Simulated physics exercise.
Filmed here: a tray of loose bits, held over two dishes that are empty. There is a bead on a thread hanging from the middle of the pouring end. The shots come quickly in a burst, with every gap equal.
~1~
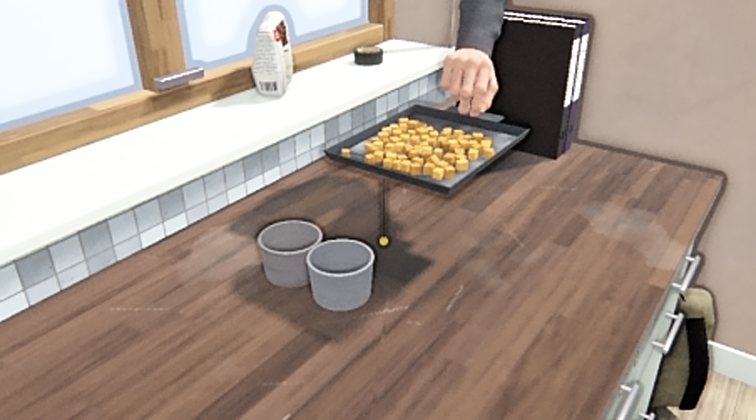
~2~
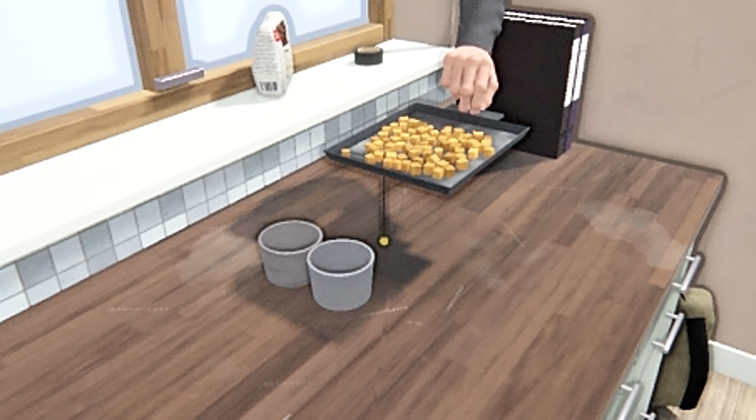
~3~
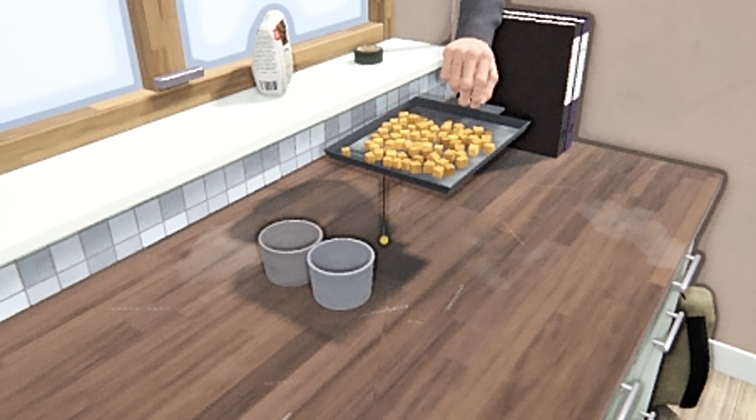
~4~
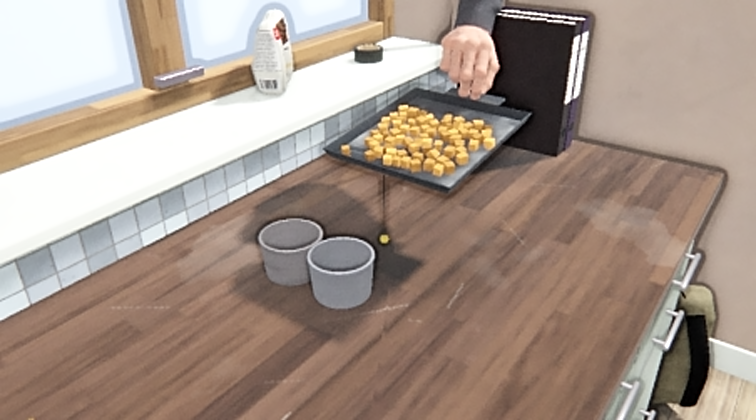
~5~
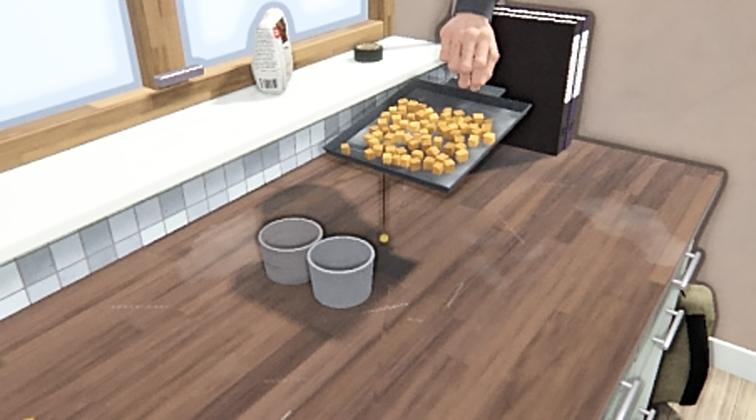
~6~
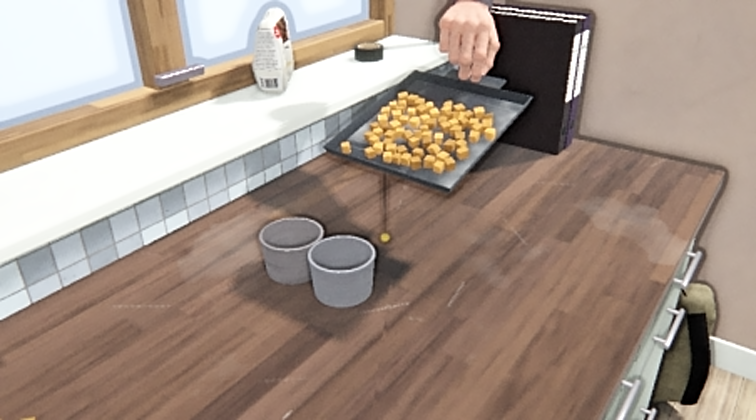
On a wooden kitchen counter, a hand slightly tilting a dark tray of croutons above two empty grey dishes.
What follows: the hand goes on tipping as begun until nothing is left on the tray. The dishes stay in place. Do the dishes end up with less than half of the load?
Yes, they get under half.
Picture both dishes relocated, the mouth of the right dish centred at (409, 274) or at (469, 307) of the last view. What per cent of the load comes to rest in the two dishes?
It comes to roughly 80 per cent in one try and roughly 50 per cent in the next.
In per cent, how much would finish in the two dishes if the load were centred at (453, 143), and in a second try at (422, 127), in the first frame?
20 % and 30 %.
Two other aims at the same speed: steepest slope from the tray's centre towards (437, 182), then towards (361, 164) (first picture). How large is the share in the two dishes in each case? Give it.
In turn 0 and 60 in a hundred.
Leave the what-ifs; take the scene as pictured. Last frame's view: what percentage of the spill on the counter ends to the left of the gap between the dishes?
Share to the left: Near 10 per cent.
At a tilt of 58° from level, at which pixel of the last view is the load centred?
Around (401, 150).
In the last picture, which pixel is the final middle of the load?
Near (385, 316), more or less.
Shortly afterwards, tray tipped steeply; the whole lot on the tray.
Next, tray tipped right over; near a quarter in the right dish; near two thirds outside both; a little in the air.
Some moments later, tray tipped past a quarter turn; near a quarter in the right dish; the bulk outside both.
In the end, tray tipped past a quarter turn; near a quarter in the right dish; none at all in the left dish; the bulk outside both.
